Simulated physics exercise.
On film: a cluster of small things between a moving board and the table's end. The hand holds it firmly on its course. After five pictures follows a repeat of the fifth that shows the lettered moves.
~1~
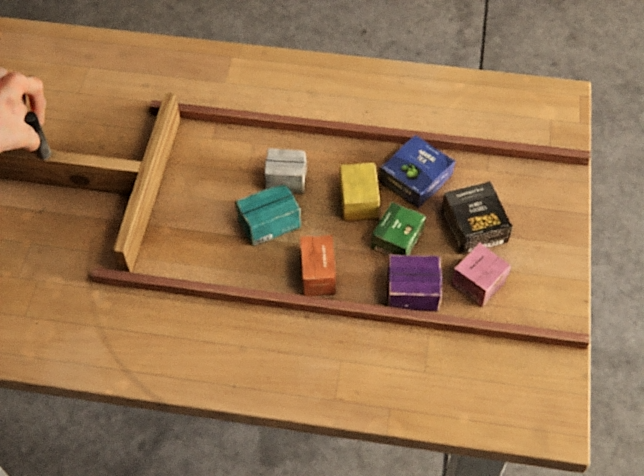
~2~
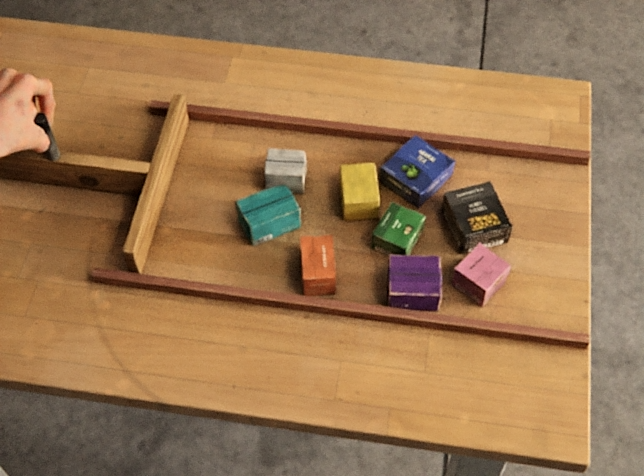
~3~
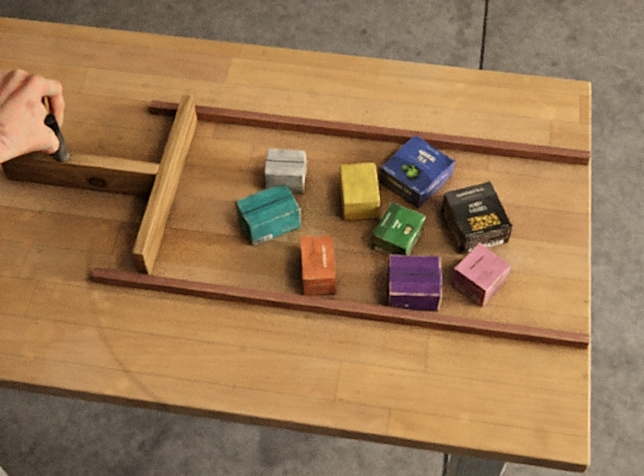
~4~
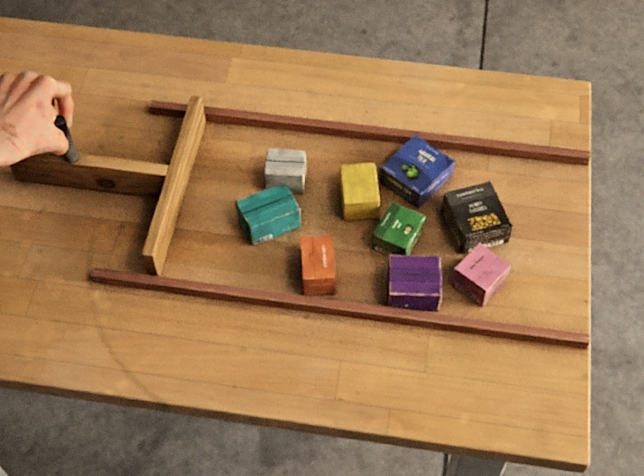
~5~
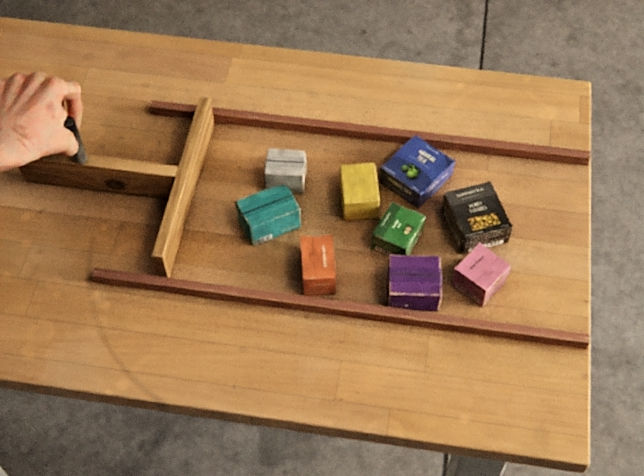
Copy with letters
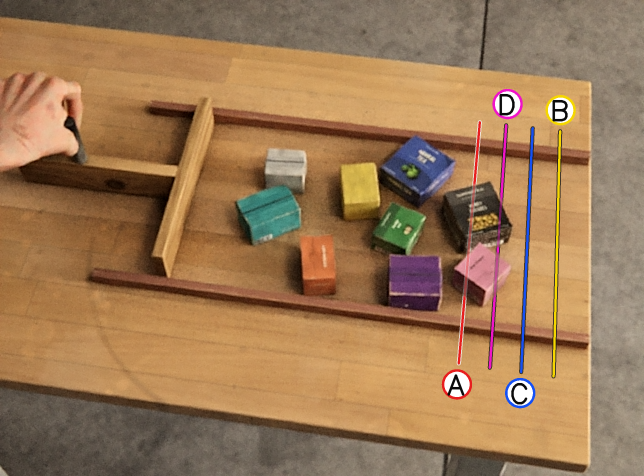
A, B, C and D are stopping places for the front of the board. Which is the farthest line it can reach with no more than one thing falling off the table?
Line A.
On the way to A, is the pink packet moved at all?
Yes.
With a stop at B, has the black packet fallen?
By then, yes.
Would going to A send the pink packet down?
No.
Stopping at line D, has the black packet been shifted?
Yes.
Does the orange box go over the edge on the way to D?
No.
On the marked copy, A at (470, 233); B at (557, 244); C at (527, 240); D at (499, 236).
Taking A. A third of the way, board (284, 184); white box (316, 176); turquoise box (320, 221).
Two thirds of the way, board (387, 197); black packet (511, 222); pink packet (495, 282).
When it is over, board (470, 207); black packet (590, 228); pink packet (576, 301); none fallen.
As for the rest, B drops five; C drops four; D drops two.
